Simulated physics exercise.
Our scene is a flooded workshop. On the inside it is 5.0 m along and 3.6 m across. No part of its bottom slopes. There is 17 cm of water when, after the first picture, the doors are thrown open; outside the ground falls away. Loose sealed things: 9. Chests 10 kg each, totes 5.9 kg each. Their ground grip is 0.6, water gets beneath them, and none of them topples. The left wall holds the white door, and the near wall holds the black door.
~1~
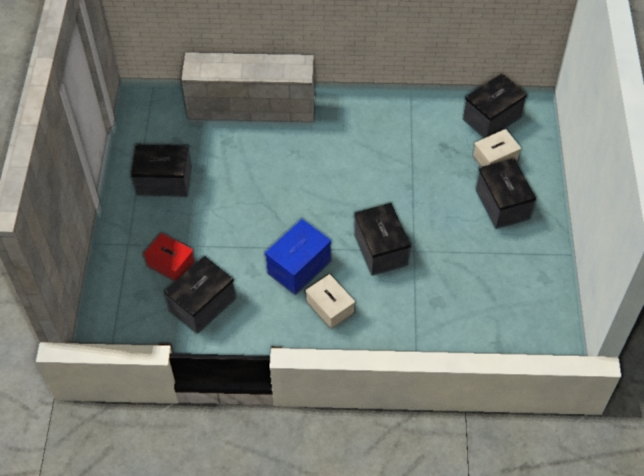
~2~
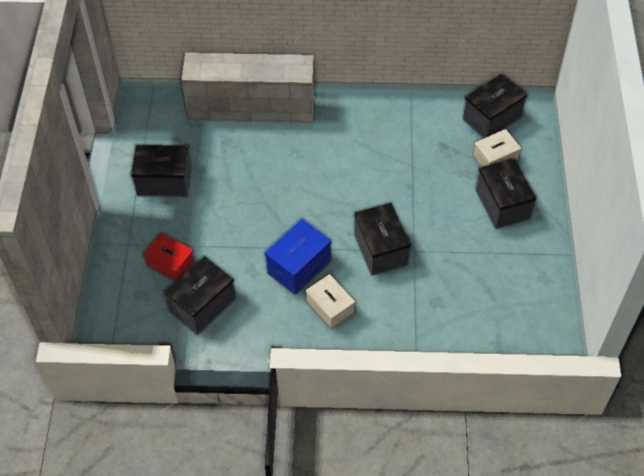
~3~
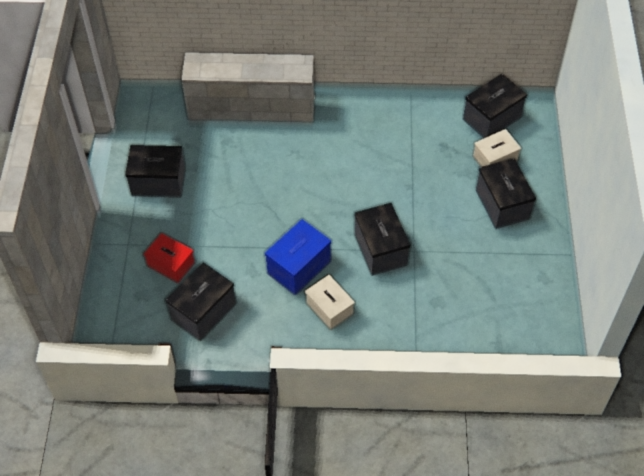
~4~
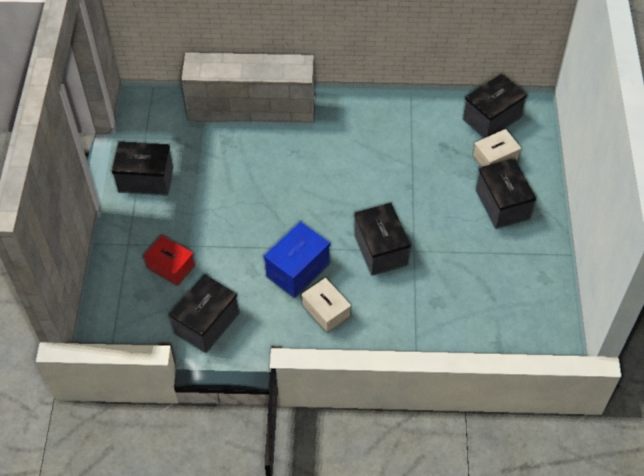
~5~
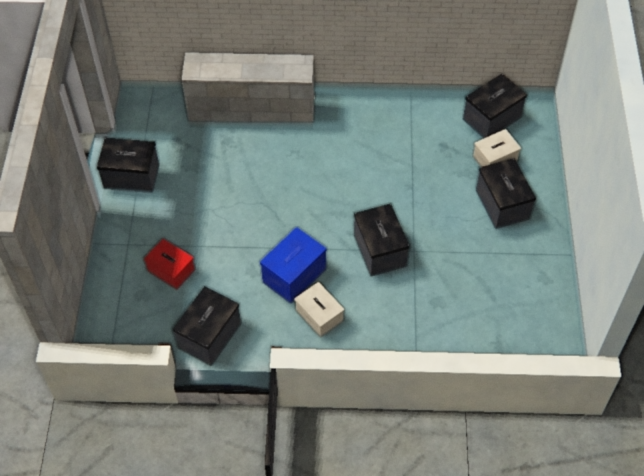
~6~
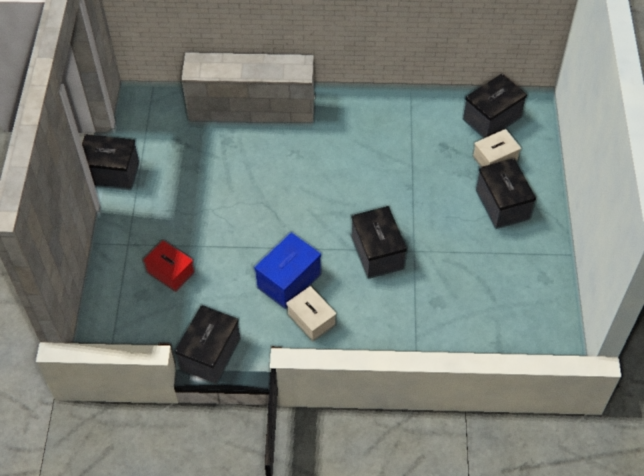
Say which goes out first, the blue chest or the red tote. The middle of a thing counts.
Blue.
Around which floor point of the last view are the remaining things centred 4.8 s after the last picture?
Near (355, 214).
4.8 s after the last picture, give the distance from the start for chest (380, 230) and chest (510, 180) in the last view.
In turn they sit 140 cm and 50 cm away.
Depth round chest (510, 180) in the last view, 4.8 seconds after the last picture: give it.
Around 11 centimetres.
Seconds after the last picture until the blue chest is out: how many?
Close to 5.0 s, I'd say.
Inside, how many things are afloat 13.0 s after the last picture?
Just then, the number is 4.
Then, 1.0 s after the last picture the blue chest is near (266, 270), 0.4 m from its start, afloat; the red tote is near (157, 265), 0.2 m from its start, afloat; 2 of 9 are out; 7 afloat.
Then, 4.8 s after the last picture the blue chest has gone out (4.8 s after the last picture); the red tote is near (125, 272), 0.5 m from its start, afloat; 4 of 9 are out; 5 afloat.
Then, 9.0 s after the last picture the blue chest has gone out (4.8 s after the last picture); the red tote is near (122, 274), 0.5 m from its start, afloat; 4 of 9 are out; 5 afloat.
Then, 13.0 s after the last picture the blue chest has gone out (4.8 s after the last picture); the red tote is near (112, 274), 0.6 m from its start, afloat; 5 of 9 are out; 4 afloat.
